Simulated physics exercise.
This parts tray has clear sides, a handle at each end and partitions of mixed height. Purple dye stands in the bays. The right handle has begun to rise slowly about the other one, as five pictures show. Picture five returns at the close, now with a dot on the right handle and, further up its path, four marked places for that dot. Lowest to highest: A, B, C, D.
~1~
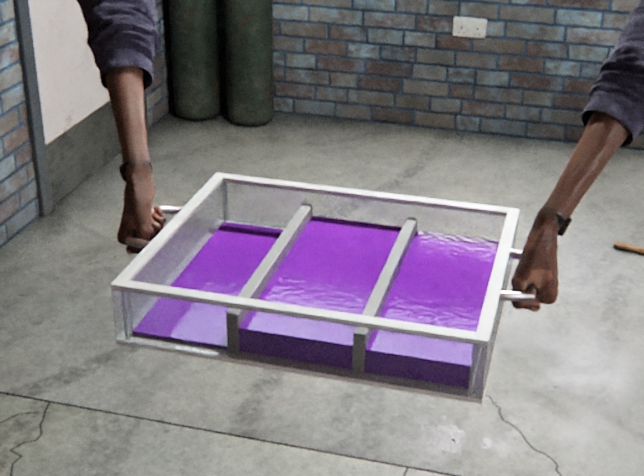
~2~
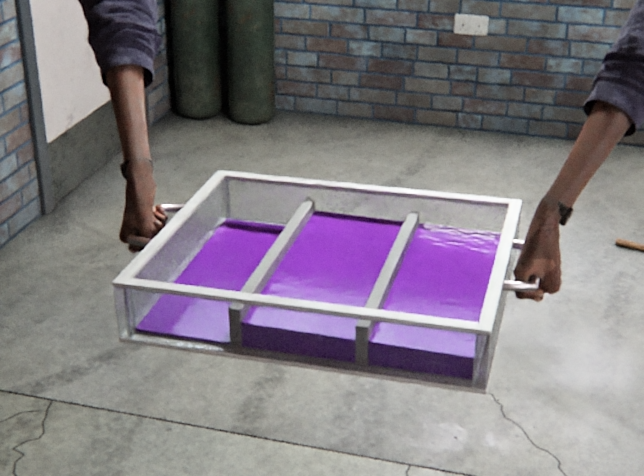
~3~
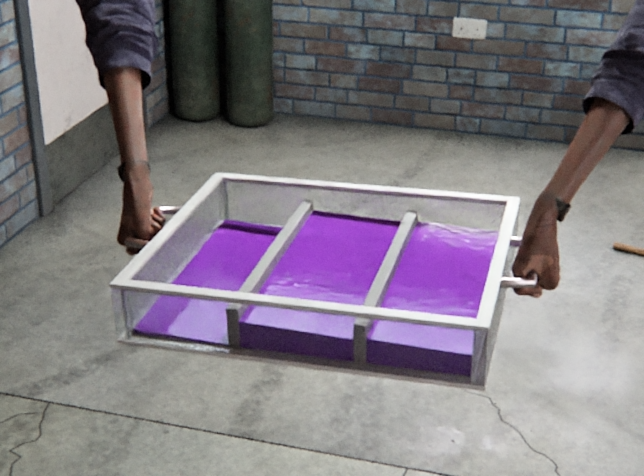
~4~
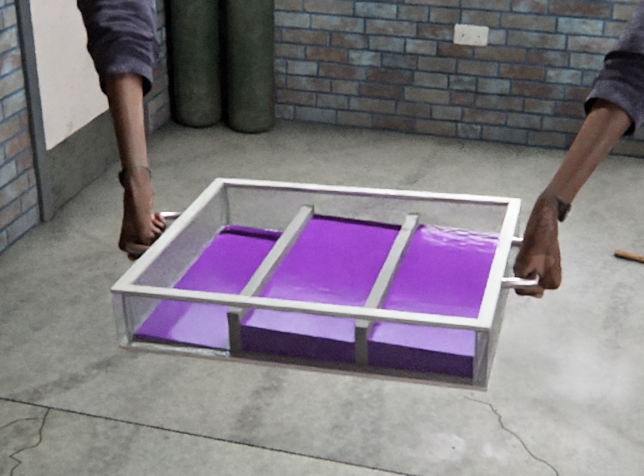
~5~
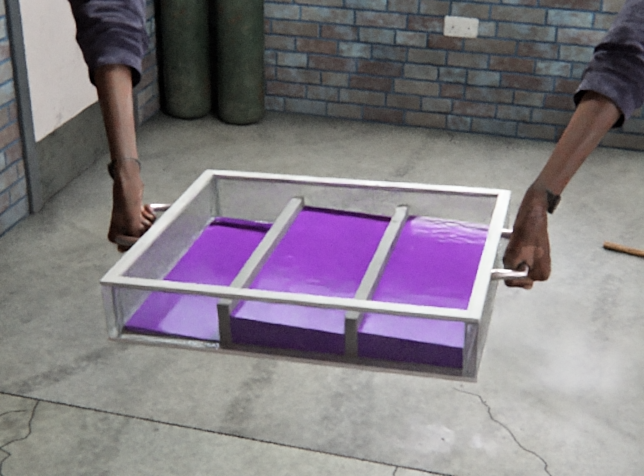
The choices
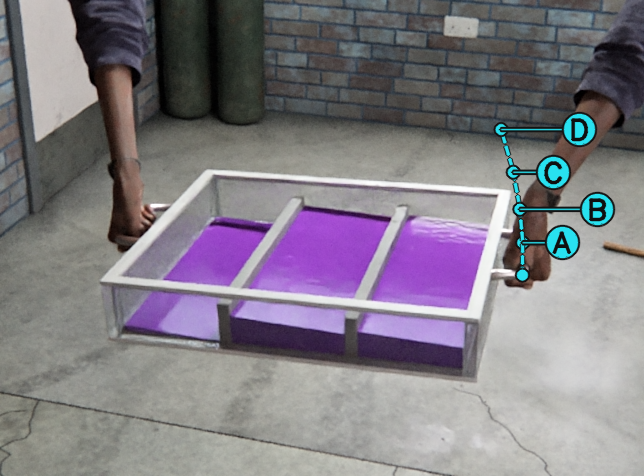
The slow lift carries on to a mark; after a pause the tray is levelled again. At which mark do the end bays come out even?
Take D.
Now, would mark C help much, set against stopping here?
Yes, by a good deal.
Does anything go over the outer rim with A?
No, all stays in.
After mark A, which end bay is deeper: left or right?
The right end bay.
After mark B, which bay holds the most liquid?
The middle bay.
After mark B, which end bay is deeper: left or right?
The right end bay.
In cyan, A at (522, 242); B at (519, 209); C at (513, 172); D at (501, 129).
For mark A, the right end bay stands much deeper than the other; nothing spills.
For mark B, the right end bay stands much deeper than the other; nothing spills.
For mark C, the right end bay stands much deeper than the other; nothing spills.
For mark D, the two end bays stand about equally deep; nothing spills.
